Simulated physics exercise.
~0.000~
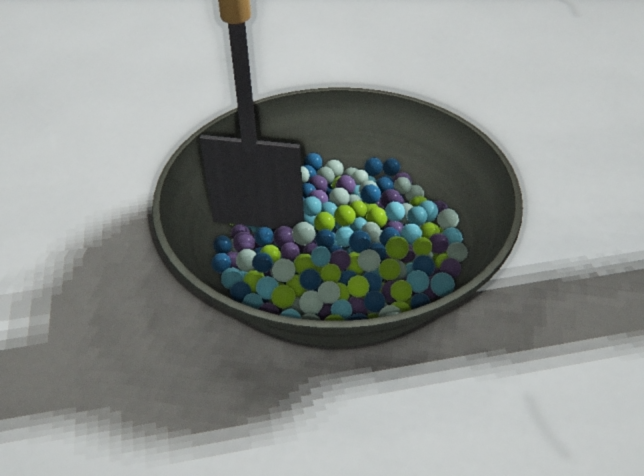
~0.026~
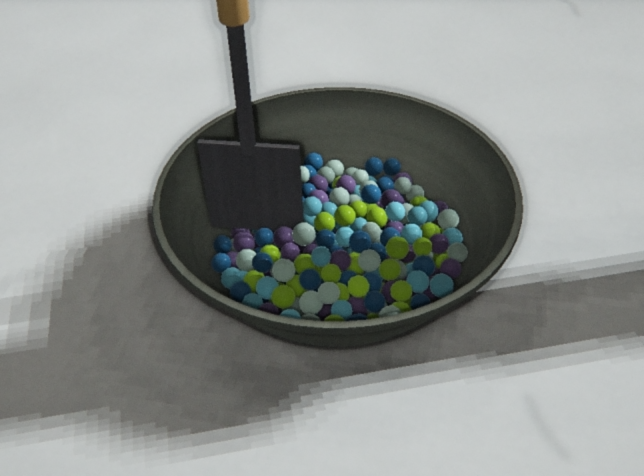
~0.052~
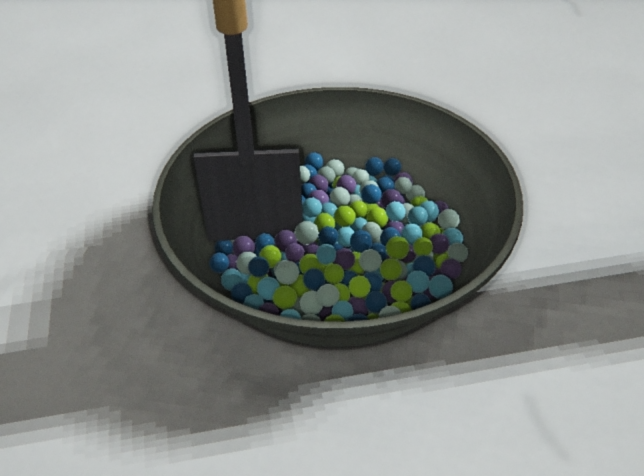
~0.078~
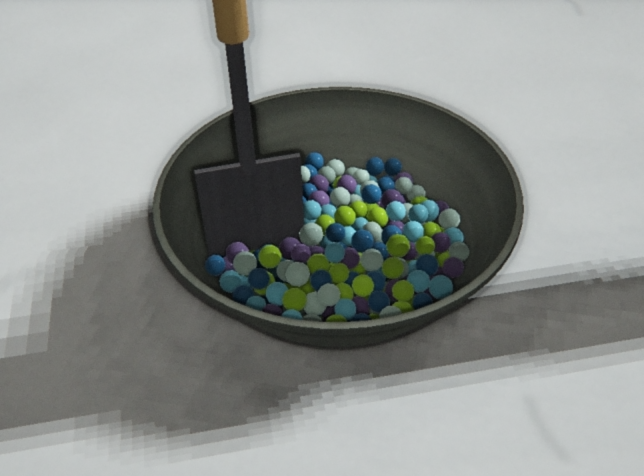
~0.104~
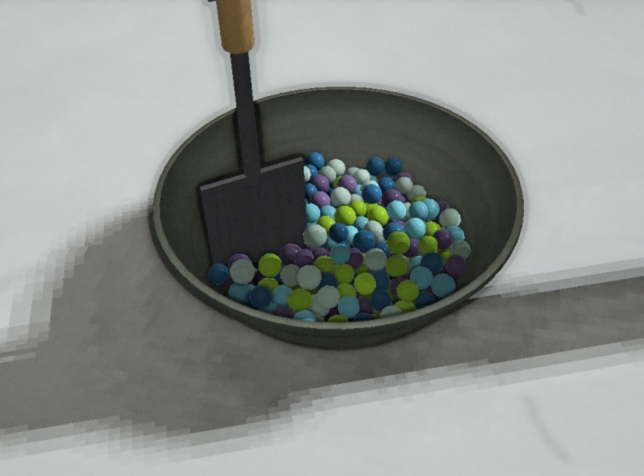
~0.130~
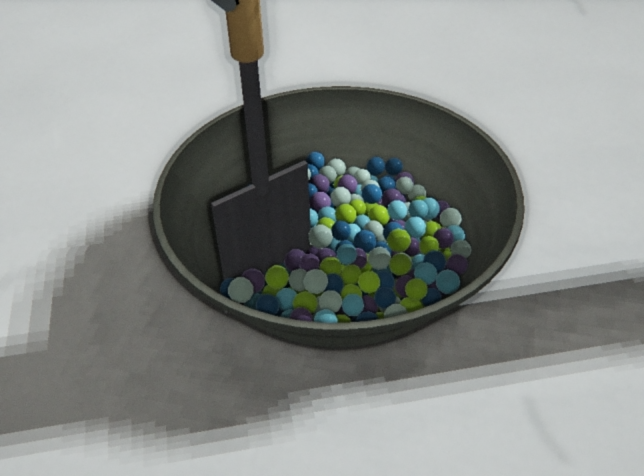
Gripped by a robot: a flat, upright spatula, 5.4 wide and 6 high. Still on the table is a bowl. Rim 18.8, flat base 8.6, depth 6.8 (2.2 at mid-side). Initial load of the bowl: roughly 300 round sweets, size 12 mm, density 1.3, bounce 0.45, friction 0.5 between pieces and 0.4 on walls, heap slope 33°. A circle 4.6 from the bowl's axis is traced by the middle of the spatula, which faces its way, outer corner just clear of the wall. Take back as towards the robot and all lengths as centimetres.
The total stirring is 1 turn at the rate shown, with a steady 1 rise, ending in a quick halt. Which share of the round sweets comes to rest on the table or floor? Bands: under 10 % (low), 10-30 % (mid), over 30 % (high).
Low.
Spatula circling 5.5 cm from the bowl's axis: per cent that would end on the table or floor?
Then about 0 per cent.
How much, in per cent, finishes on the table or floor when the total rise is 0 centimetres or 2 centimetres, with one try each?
5 % and 0 %.
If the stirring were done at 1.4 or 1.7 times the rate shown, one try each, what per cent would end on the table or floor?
Estimates in order: Some 10 % and some 15 %.
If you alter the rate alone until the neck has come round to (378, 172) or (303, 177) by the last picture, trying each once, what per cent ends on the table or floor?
Around 20 and 15 percent, in that order.
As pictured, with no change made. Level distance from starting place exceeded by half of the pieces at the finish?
Roughly 1 cm.
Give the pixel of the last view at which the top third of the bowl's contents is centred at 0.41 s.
That third sits centred at about (411, 215).
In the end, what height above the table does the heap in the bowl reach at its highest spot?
6.0 cm, give or take.
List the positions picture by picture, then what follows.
The first frame shows spatula neck at (247, 117), 0° round; upper third of the load around (339, 239), from x 220 to 455, top at y 160; 303 in the bowl.
The second frame shows spatula neck at (245, 120), 4° round; upper third of the load around (339, 239), from x 220 to 455, top at y 160.
The third frame shows spatula neck at (244, 129), 14° round; upper third of the load around (339, 242), from x 220 to 460, top at y 160.
The fourth frame shows spatula neck at (245, 139), 25° round; upper third of the load around (338, 246), from x 215 to 460, top at y 160.
The fifth frame shows spatula neck at (250, 149), 36° round; upper third of the load around (344, 248), from x 220 to 460, top at y 160.
The sixth frame shows spatula neck at (258, 158), 48° round; upper third of the load around (347, 247), from x 230 to 460, top at y 160; 303 in the bowl.
By 0.41 s, 169° round, highest piece 8 above the table; 303 in the bowl.
By 0.69 s, 291° round, highest piece 8 above the table; 295 in the bowl, 7 on the table or floor, 1 in flight or on the tool.
By 1.03 s, 0° round, highest piece 6 above the table; 294 in the bowl, 9 on the table or floor.
By 1.73 s, 0° round, highest piece 6 above the table; 294 in the bowl, 9 on the table or floor.
Final count, 294 in the bowl, 9 on the table or floor. That is 3 % on the table or floor.
